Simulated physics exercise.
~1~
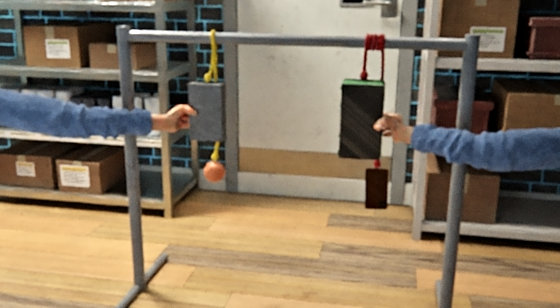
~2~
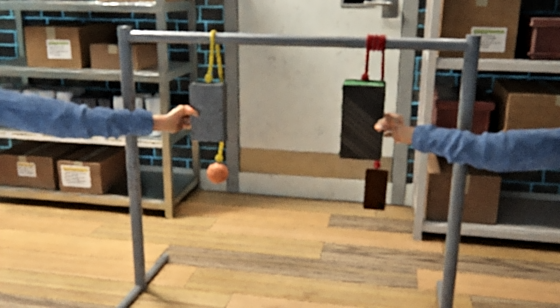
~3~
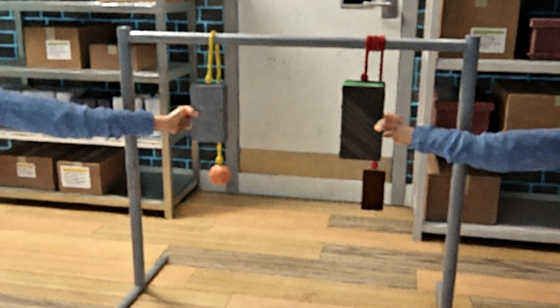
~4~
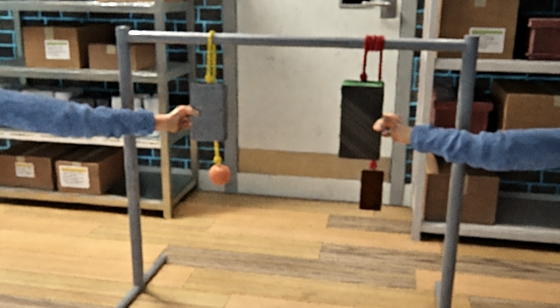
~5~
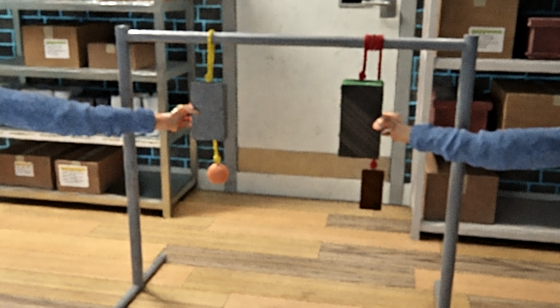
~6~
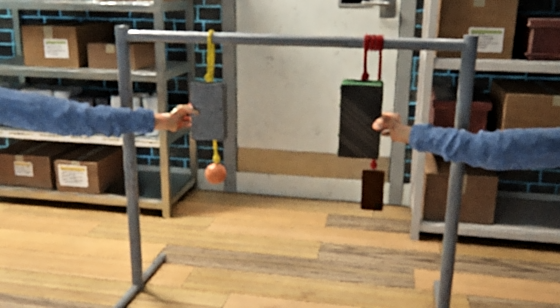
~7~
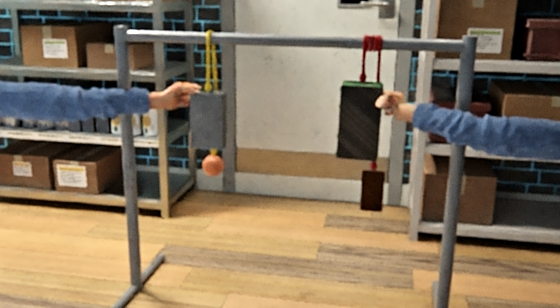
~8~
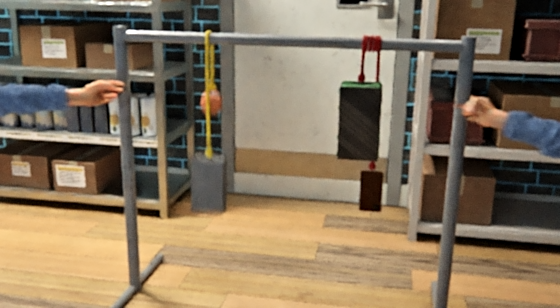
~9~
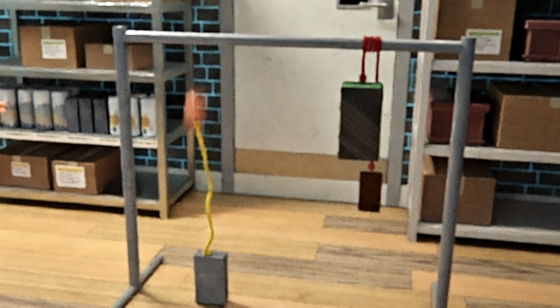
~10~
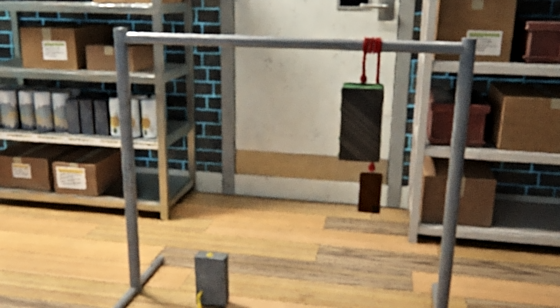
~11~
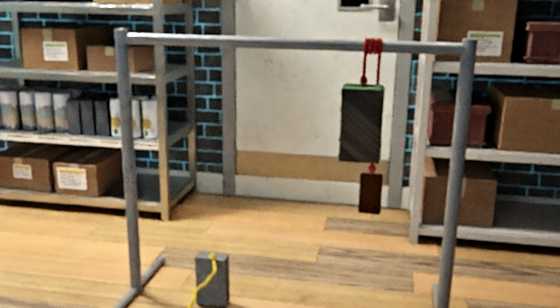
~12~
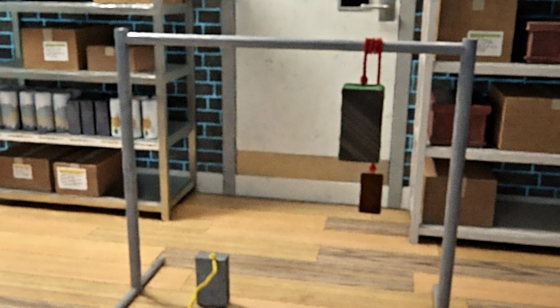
In a storeroom with a wooden floor, shelves of boxes and a pale door, a slightly swaying camera looks straight at a grey metal rail on two posts. On the left, a yellow rope over the rail holds a grey paver with a small orange below it, while on the right a red rope holds a dark, green-edged case above a small dark brown block. Blue-sleeved hands steady both loads, then let go and withdraw. The paver drops as the orange rises, and the yellow rope slips off the rail. The paver ends upright on the floor, while the case stays hanging.
